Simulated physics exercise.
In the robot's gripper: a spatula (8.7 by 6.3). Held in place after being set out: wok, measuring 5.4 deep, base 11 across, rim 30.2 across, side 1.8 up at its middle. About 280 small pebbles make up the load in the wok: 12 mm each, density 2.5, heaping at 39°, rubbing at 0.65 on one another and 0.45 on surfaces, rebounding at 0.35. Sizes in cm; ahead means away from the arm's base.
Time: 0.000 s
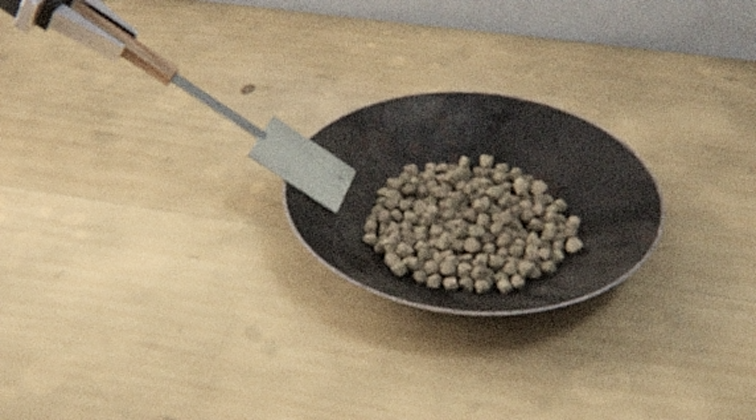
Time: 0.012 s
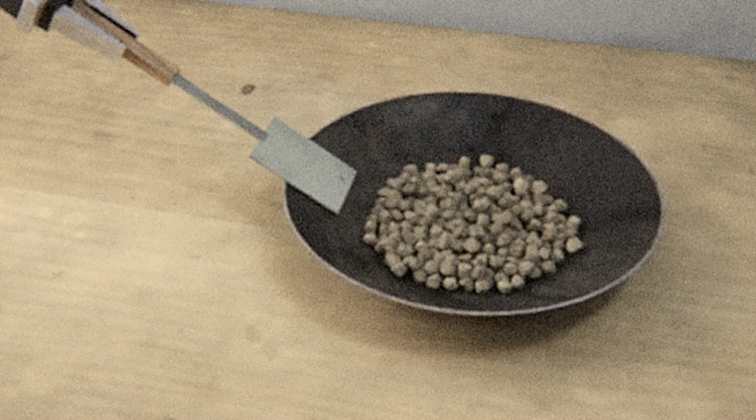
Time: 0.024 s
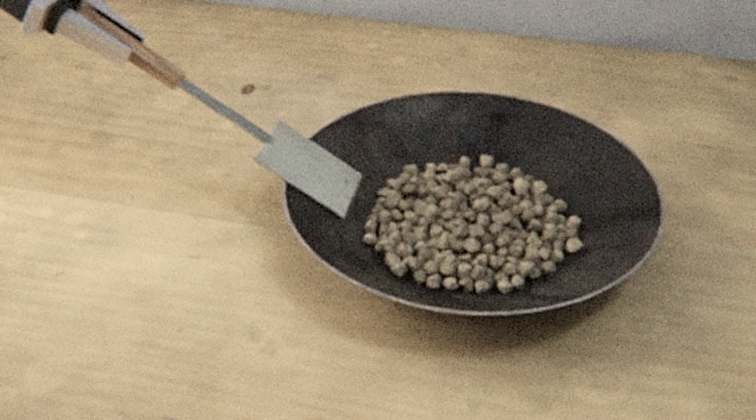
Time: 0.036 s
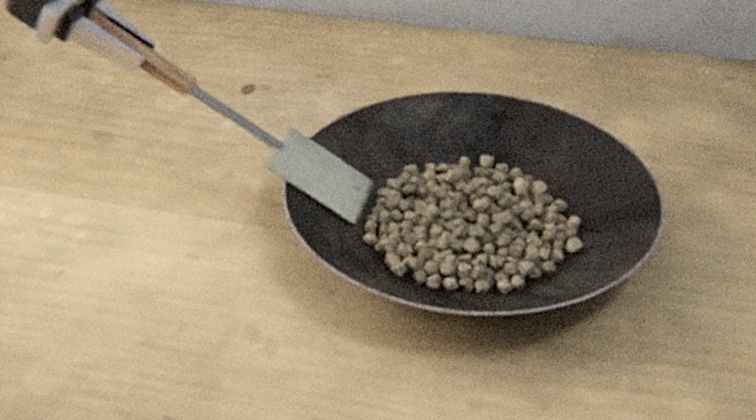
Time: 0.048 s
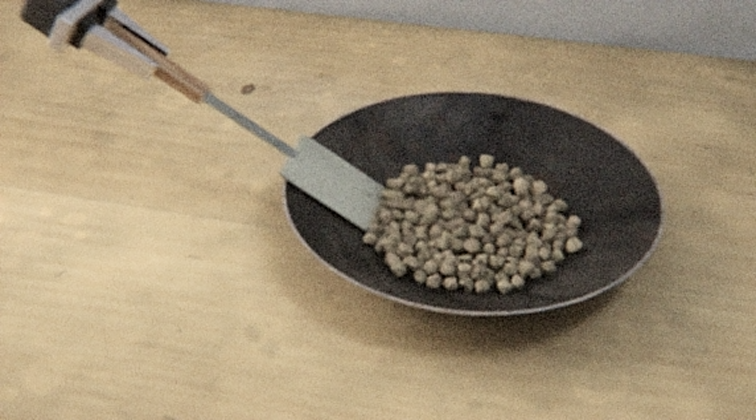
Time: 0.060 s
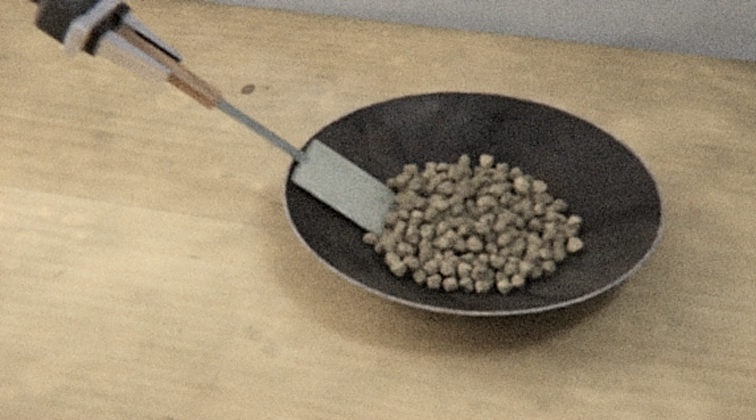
A spatula held by a robot's gripper hovered at the left edge of a dark wok, then slid slowly down and to the right until its blade met the near side of the pebble pile.
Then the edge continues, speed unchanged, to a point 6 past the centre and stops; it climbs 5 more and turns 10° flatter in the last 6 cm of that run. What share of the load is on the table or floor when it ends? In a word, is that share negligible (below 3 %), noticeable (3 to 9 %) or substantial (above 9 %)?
In a word, noticeable.
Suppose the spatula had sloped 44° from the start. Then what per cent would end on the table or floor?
That would leave close to 5 per cent on the table or floor.
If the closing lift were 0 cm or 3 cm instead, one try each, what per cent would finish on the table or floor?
About 5 and 5 per cent.
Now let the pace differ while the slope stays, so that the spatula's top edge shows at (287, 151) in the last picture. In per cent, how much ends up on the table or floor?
Estimate: Close to 0 %.
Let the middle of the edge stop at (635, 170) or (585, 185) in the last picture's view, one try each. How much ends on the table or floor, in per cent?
The two tries give near 30 and near 15 in a hundred.
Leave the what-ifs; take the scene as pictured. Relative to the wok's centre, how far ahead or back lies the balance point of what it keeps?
The kept load is shifted forward by about 4.5 cm.
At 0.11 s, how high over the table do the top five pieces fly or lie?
About 5 cm.
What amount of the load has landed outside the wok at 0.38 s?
My estimate is roughly 4 %.
After 0.11 s, sloping 32°, highest piece 5 above the table; 284 in the wok.
After 0.15 s, sloping 29°, highest piece 7 above the table; 283 in the wok, 1 on the blade or in flight.
After 0.38 s, sloping 22°, highest piece 6 above the table; 270 in the wok, 12 on the table or floor, 2 on the blade or in flight.
After 1.43 s, sloping 22°, highest piece 6 above the table; 270 in the wok, 14 on the table or floor.
At rest, 270 in the wok, 14 on the table or floor. That is 5 % on the table or floor.
